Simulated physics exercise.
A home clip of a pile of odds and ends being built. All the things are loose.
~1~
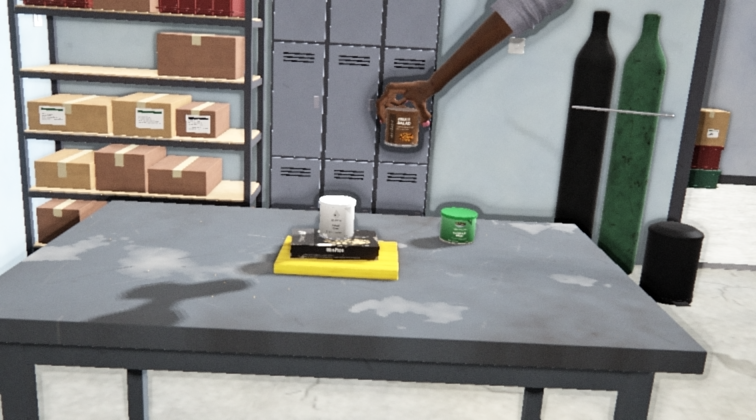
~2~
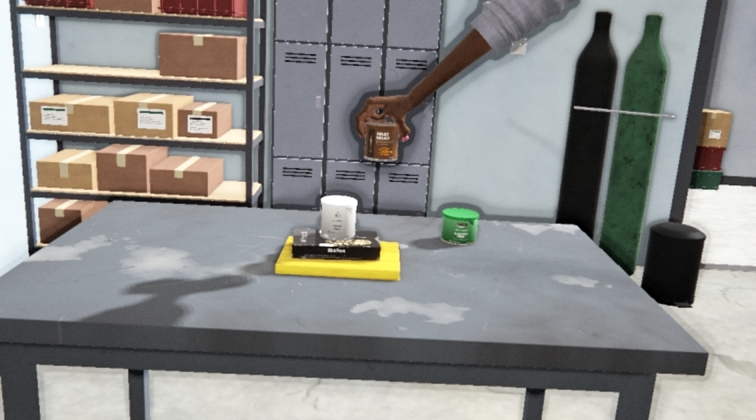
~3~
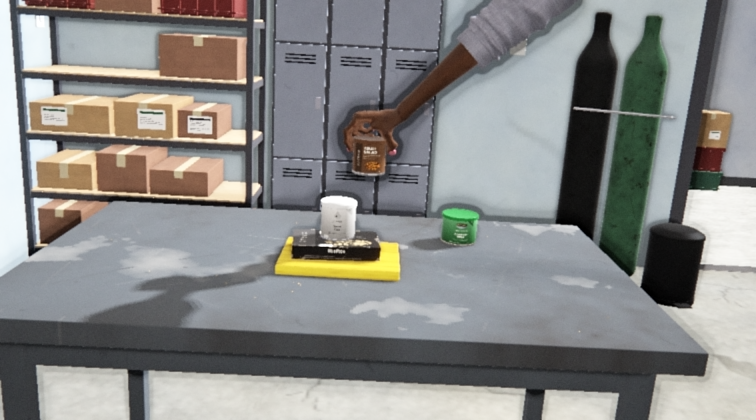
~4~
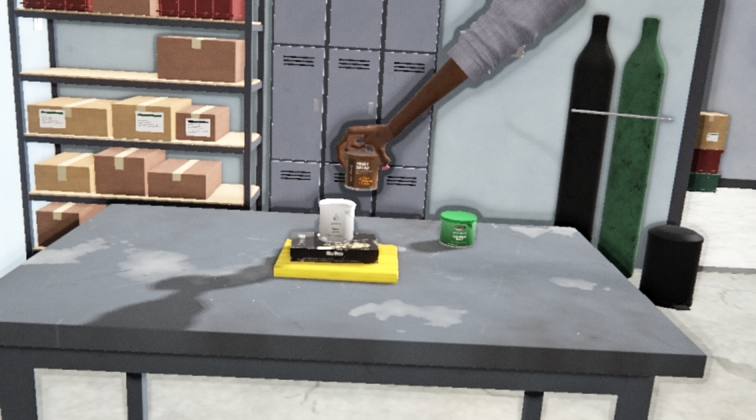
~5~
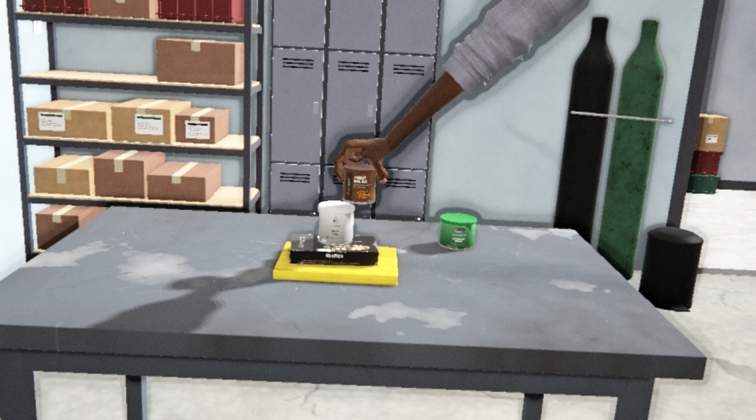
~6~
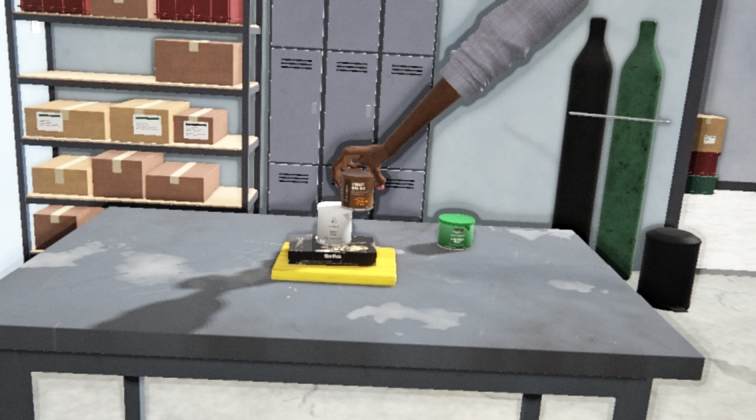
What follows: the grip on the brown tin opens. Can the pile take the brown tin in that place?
It loses its balance.
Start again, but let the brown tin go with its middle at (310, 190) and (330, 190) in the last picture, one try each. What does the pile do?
First try: It gives way; second try: It holds.
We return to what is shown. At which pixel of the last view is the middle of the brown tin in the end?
Around (436, 255).
Then, 0.30 s past the last view, brown tin rocked 56° from its first pose near (371, 203).
Then, 0.40 s past the last view, brown tin now fallen.
Then, 0.60 s past the last view, things are still on the move.
Then, 0.80 s past the last view, nothing new.
Finally, fallen, brown tin; the other 4 still in place. Final places as the last picture's camera would see them, brown tin near (437, 255). The pile comes apart.
